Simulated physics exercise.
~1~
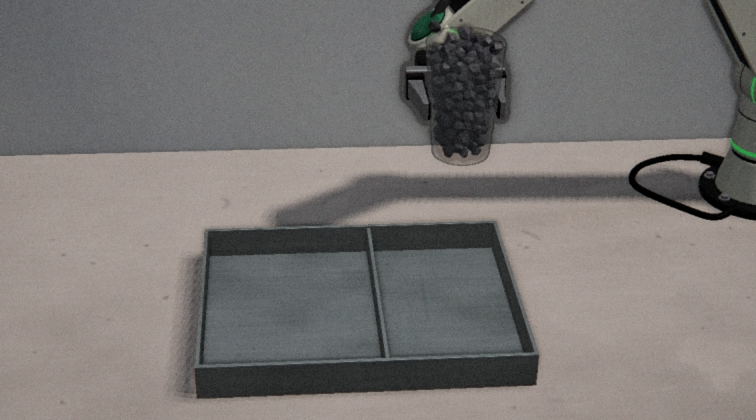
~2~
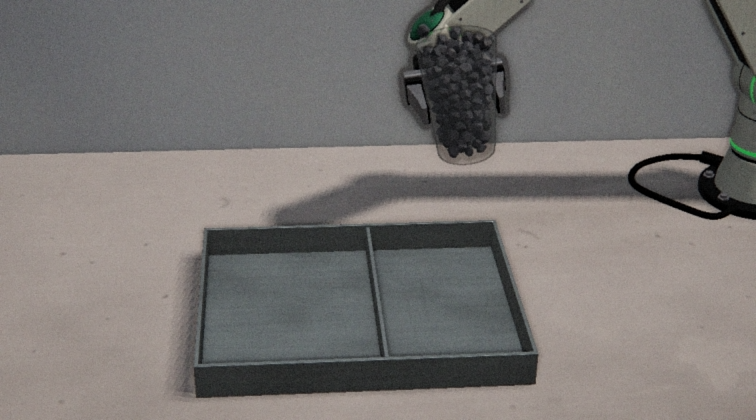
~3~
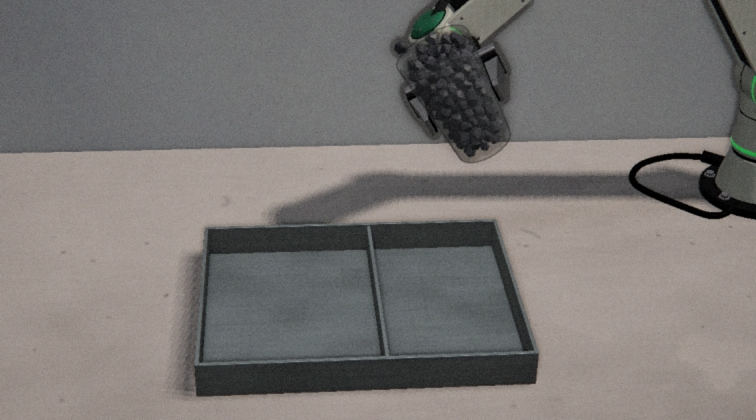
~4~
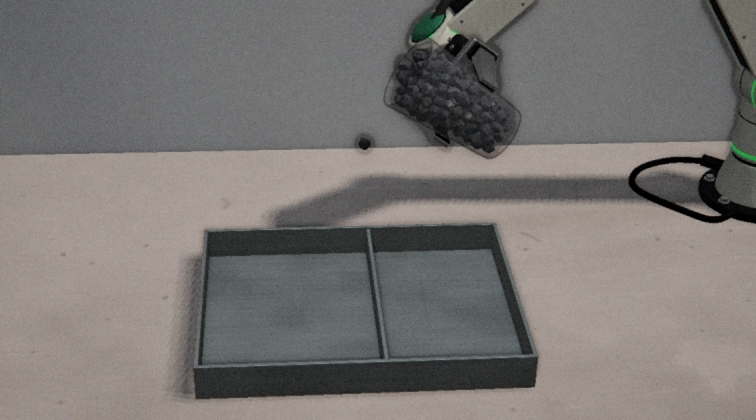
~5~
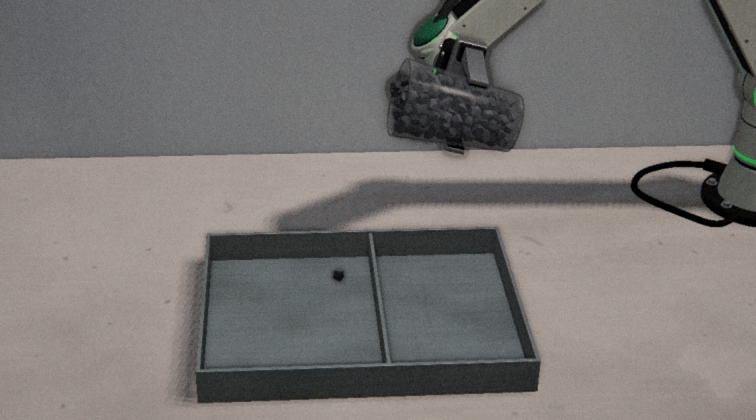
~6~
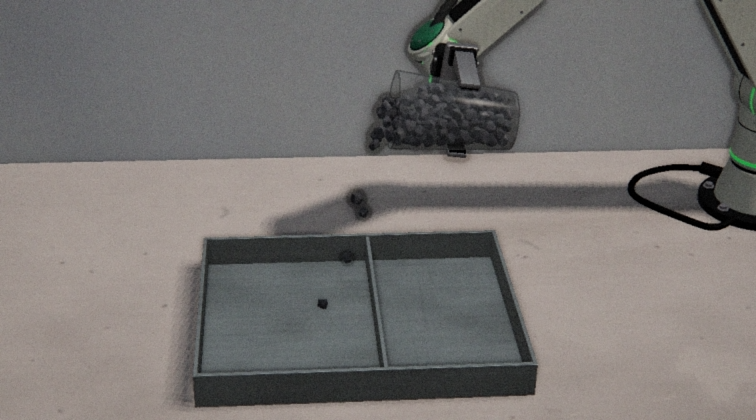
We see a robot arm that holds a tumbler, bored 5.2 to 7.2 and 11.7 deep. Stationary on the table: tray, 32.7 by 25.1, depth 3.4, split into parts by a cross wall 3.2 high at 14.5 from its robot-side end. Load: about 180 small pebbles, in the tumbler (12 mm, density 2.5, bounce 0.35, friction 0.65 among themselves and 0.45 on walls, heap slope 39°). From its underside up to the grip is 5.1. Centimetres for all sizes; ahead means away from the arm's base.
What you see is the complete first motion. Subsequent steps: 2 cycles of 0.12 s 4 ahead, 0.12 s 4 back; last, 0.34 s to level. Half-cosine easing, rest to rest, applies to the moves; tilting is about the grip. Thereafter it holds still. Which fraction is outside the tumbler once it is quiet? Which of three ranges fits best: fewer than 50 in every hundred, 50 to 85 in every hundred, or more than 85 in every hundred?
From 50 to 85 in every hundred.
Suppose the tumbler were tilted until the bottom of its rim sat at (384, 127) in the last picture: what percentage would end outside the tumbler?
35 percent or so.
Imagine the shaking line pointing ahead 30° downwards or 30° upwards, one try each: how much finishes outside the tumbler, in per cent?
Try one gives about 35 in a hundred, try two about 80 in a hundred.
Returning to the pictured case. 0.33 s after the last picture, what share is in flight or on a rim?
Reading at that time: Some 15 per cent.
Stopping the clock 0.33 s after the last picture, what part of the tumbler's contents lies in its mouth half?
Around 50 per cent of it.
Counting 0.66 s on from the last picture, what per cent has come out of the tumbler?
Near 60 per cent.
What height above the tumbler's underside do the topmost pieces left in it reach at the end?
Roughly 7.0 cm.
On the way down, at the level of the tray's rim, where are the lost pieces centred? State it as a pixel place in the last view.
Around (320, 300).
Then, 0.33 s after the last picture, tilted 83° forward, highest piece 27 above the table; 111 in the tumbler, 46 in the far-side part, 27 in flight or on a rim.
Then, 0.66 s after the last picture, tilted 39° forward, highest piece 28 above the table; 104 in the far-side part, 72 in the tumbler, 5 in the robot-side part, 3 in flight or on a rim.
Then, 1.02 s after the last picture, level, highest piece 26 above the table; 107 in the far-side part, 72 in the tumbler, 5 in the robot-side part.
Then, 2.07 s after the last picture, level, highest piece 26 above the table; 107 in the far-side part, 72 in the tumbler, 5 in the robot-side part.
Final count, 107 in the far-side part, 72 in the tumbler, 5 in the robot-side part. That is 61 % outside the tumbler.
